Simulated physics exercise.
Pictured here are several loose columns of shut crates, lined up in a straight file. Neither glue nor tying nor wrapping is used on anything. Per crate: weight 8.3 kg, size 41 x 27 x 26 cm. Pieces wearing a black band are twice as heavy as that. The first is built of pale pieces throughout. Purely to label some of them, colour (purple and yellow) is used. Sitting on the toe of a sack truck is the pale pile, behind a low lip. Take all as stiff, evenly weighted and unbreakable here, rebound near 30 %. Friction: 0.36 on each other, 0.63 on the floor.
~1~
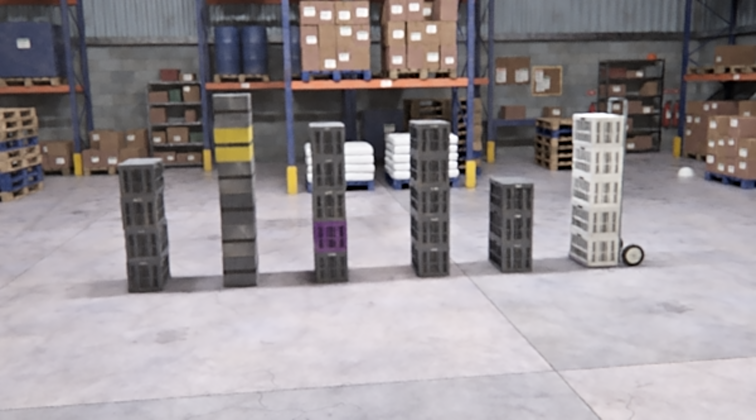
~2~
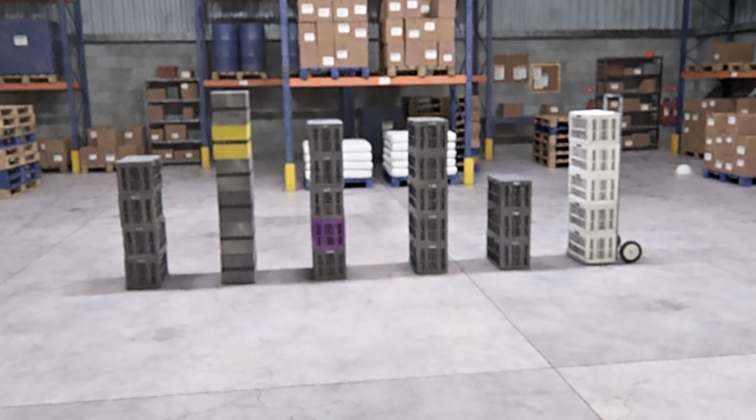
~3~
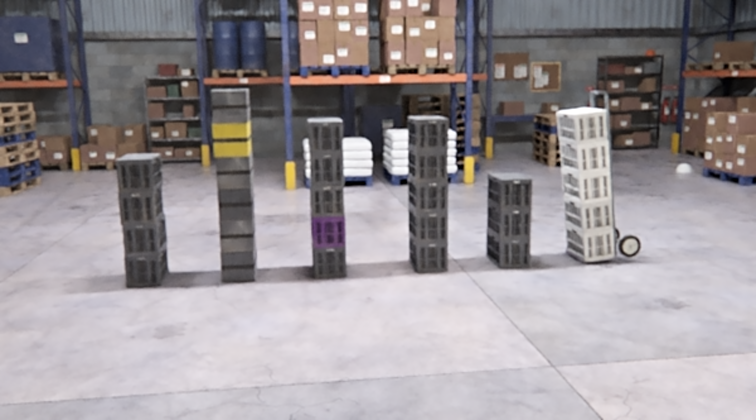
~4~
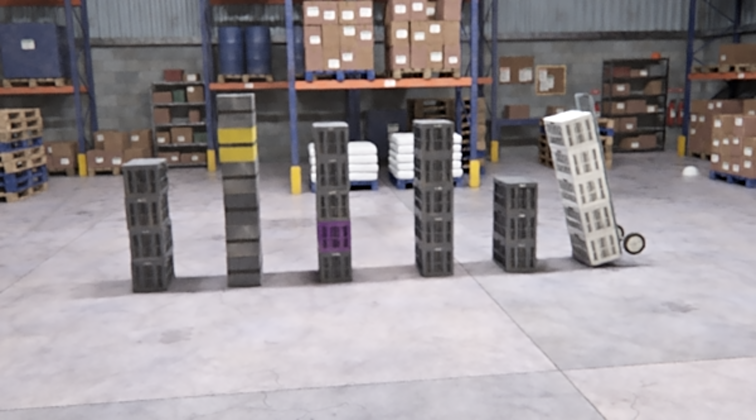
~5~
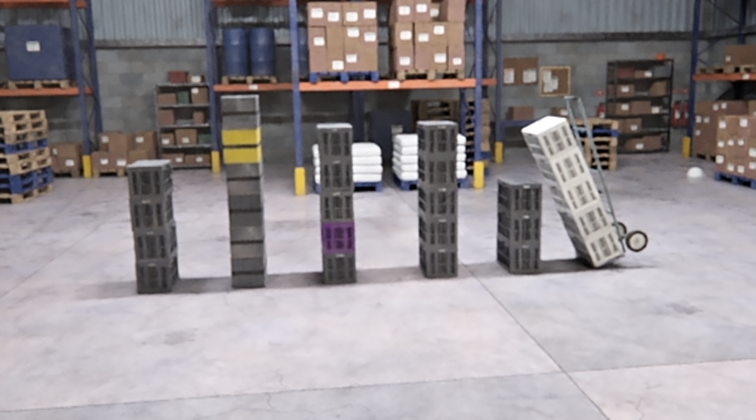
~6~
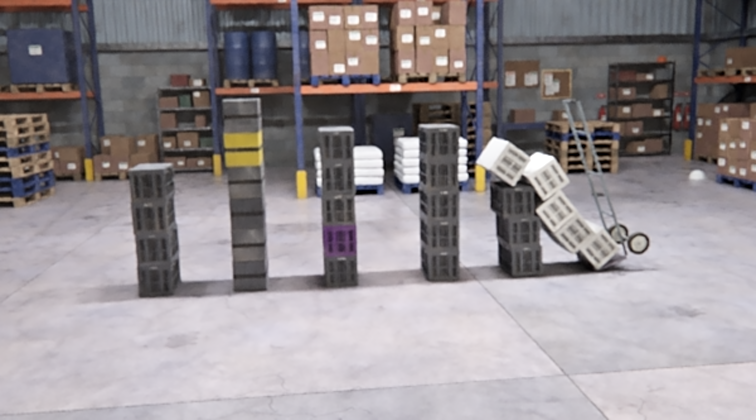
A pale crate stack on a sack truck tilting left toward a row of dark stacks, its upper crates separating over the nearest.
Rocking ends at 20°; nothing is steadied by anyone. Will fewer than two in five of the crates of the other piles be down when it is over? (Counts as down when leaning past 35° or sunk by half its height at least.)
The two-fifths line is crossed.
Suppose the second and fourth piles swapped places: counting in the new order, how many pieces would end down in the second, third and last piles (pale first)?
Down per pile: Second 5, third 4, last 0.
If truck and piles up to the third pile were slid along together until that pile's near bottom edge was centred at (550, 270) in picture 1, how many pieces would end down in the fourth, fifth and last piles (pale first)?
Pile by pile, you'd see fourth at 0, fifth at 0 and last at 0 down.
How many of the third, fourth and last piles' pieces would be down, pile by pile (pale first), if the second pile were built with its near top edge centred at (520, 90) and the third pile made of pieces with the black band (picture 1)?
The tally would be third 5, then fourth 4, then last 4.
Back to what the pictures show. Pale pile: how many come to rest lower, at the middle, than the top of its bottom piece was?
I count 2 of the pale pieces.
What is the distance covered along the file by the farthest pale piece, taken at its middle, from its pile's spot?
140 cm.
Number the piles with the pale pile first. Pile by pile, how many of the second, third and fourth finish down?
Tally - second: 2; third: 4; fourth: 4.
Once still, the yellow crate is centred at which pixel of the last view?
I'd point at about (11, 252).
Then, 0.54 s later than the last frame, 5 of the pale pile down; 2 of the 23 other crates down.
Then, 1.42 s later than the last frame, 5 of the pale pile down; 6 of the 23 other crates down; purple crate tilted 14°.
Then, 2.78 s later than the last frame, 5 of the pale pile down; 16 of the 23 other crates down; purple crate on its side; yellow crate tilted 35°, 16 cm lower.
Then, 3.34 s later than the last frame, 5 of the pale pile down; 20 of the 23 other crates down; purple crate on its side; yellow crate tilted 10°, 74 cm lower.
When it is over, 5 of the pale pile down; 20 of the 23 other crates down; purple crate on its side; yellow crate 76 cm lower. That is 87 per cent. In pixels of the last frame, middles, purple crate near (308, 266), yellow crate near (11, 252).
